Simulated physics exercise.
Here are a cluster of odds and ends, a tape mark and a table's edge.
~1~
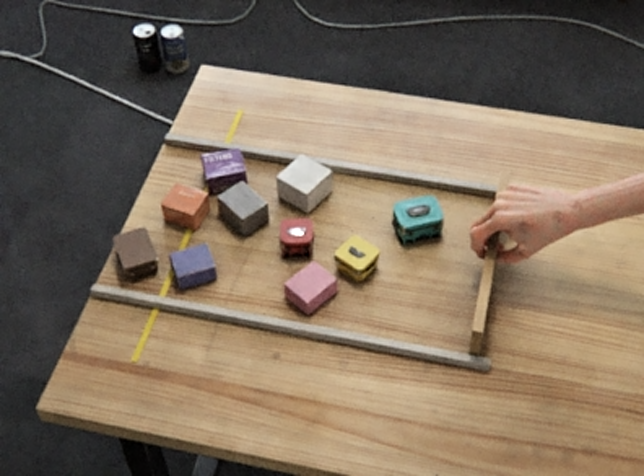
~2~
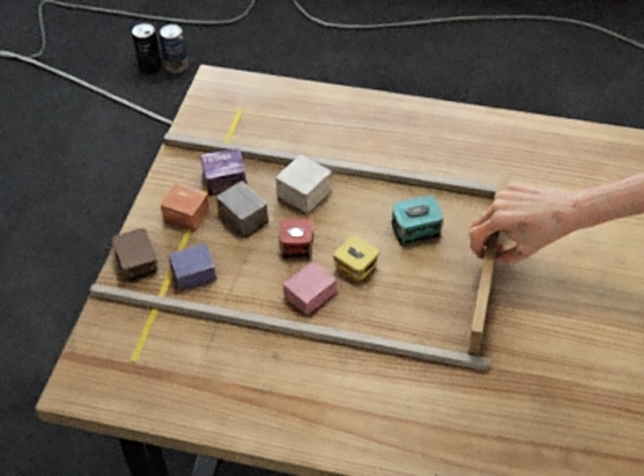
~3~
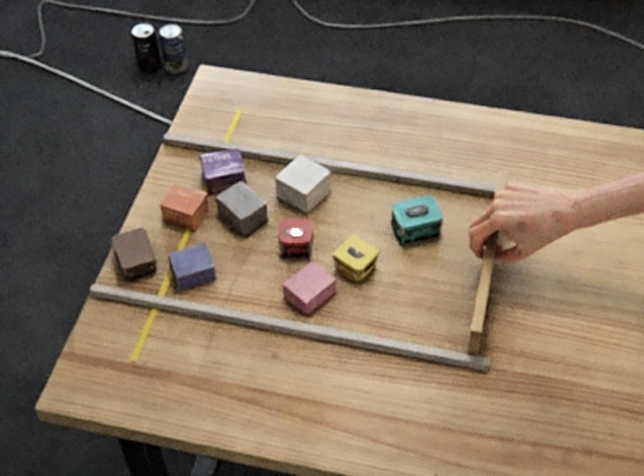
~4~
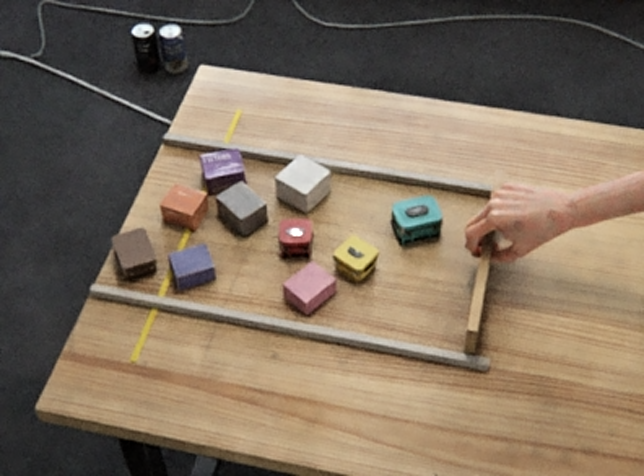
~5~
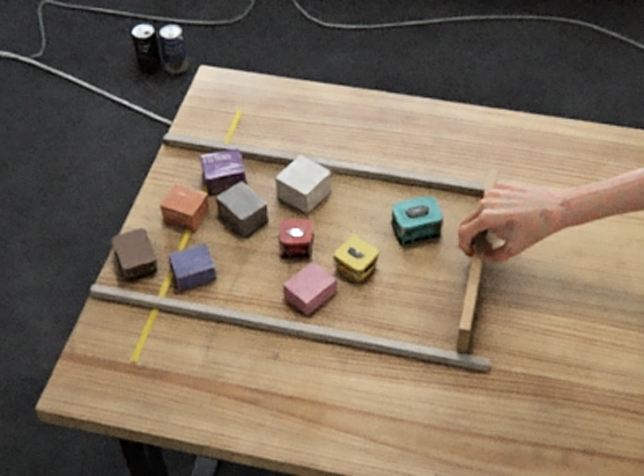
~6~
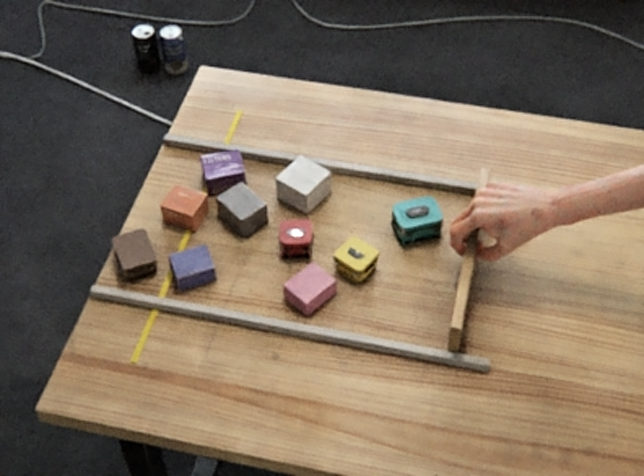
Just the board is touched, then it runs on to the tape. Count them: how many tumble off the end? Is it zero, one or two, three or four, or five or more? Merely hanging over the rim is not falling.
It will be three or four.
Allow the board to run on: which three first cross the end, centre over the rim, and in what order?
The orange box goes first, followed by the purple box and then the brown case.
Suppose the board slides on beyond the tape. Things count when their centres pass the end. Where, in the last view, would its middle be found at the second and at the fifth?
For the first, roughly (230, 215); for the next, roughly (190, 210).
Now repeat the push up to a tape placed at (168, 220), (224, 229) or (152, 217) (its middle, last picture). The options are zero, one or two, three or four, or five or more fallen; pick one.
Taking the places one by one, it comes to more than four; 1 or 2; more than four.
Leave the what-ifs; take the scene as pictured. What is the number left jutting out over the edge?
The total comes out at 3.
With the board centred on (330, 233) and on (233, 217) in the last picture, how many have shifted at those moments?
The count reaches 5 first and 10 second.
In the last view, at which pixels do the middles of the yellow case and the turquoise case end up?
In the last picture the yellow case sits at (165, 240) while the turquoise case sits at (187, 171).
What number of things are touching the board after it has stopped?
The count comes out at 3.
Early on, none off yet; brown case at rest near (136, 255); orange box at rest near (185, 208); purple box at rest near (223, 172).
A while later, none off yet; brown case at rest near (136, 255); orange box at rest near (185, 208); purple box travelled a little near (213, 169).
Further along, none off yet; brown case travelled a little near (122, 254); orange box travelled about its own width near (127, 203); purple box travelled well along near (158, 151).
Finally, the number that fall off is three or four; lost, purple box, orange box and brown case.
